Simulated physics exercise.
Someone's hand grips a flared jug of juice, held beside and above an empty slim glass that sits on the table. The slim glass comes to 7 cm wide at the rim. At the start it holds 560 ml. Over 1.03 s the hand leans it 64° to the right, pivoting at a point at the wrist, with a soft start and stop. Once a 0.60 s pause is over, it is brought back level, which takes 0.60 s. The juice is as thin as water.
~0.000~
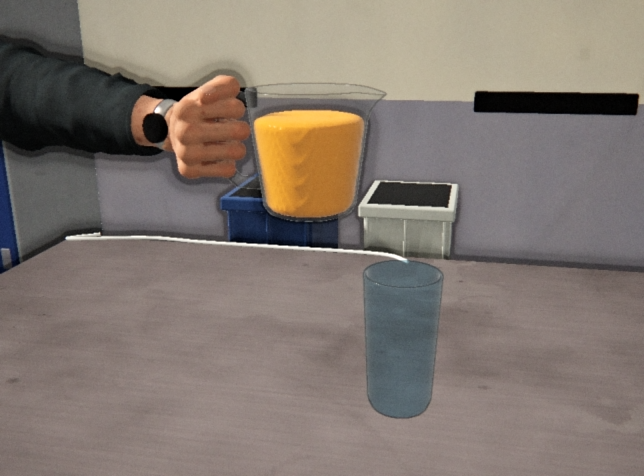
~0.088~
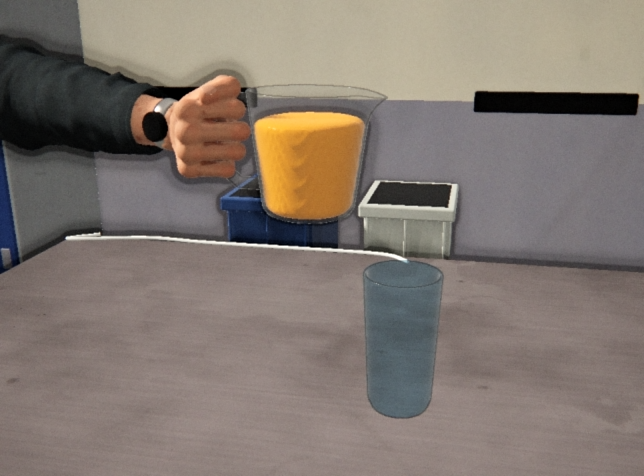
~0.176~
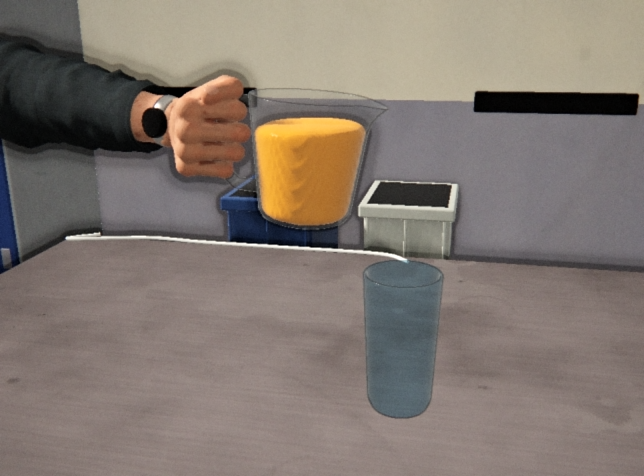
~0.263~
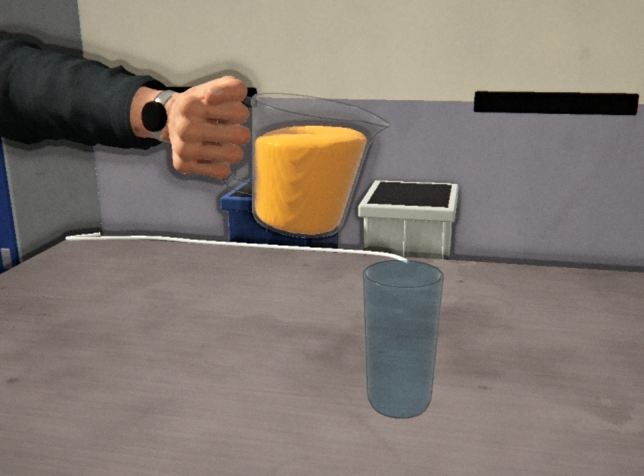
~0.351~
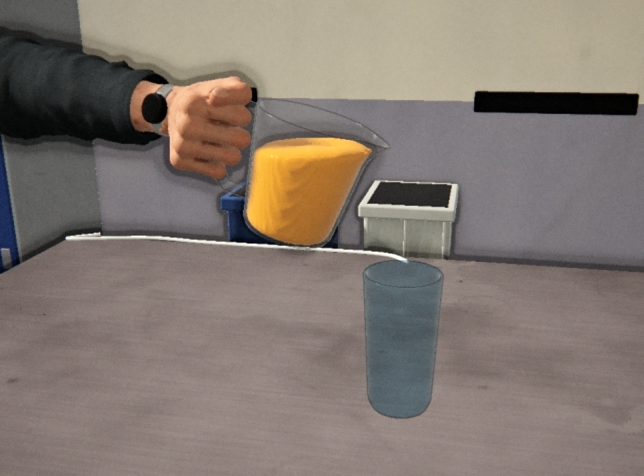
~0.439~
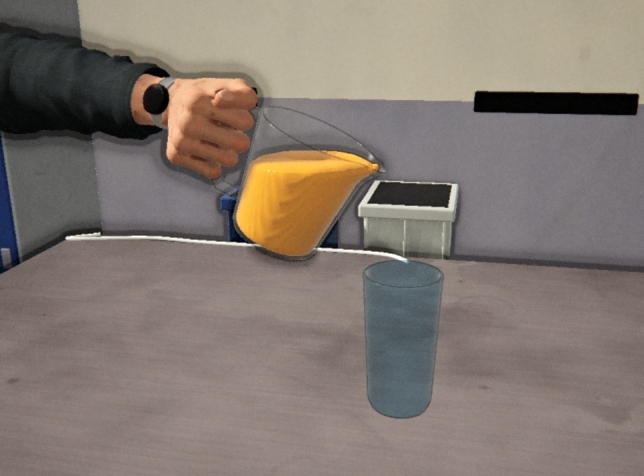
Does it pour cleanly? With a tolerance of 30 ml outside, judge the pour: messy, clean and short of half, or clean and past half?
It is messy.
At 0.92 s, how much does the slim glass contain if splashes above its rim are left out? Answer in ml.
Approx. 70 ml.
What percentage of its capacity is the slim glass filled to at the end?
I'd say it is close to 15 in a hundred full at the end.
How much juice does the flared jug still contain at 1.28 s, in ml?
250 ml or so.
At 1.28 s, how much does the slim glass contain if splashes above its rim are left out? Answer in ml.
I'd put it at about 70 ml.
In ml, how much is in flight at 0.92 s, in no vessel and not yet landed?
It comes to some 80 ml.
After 0.92 s the tilt is 62° and the slim glass has 70 ml, the flared jug 400 ml, and 10 ml is on the table.
After 1.28 s the tilt is 64° and the slim glass has 70 ml, the flared jug 245 ml, and 180 ml is on the table.
After 1.65 s the tilt is 64° and the slim glass has 70 ml, the flared jug 180 ml, and 290 ml is on the table.
After 2.05 s the tilt is 13° and the slim glass has 75 ml, the flared jug 170 ml, and 315 ml is on the table.
In the end the slim glass has 75 ml, the flared jug 170 ml, and 315 ml is on the table.
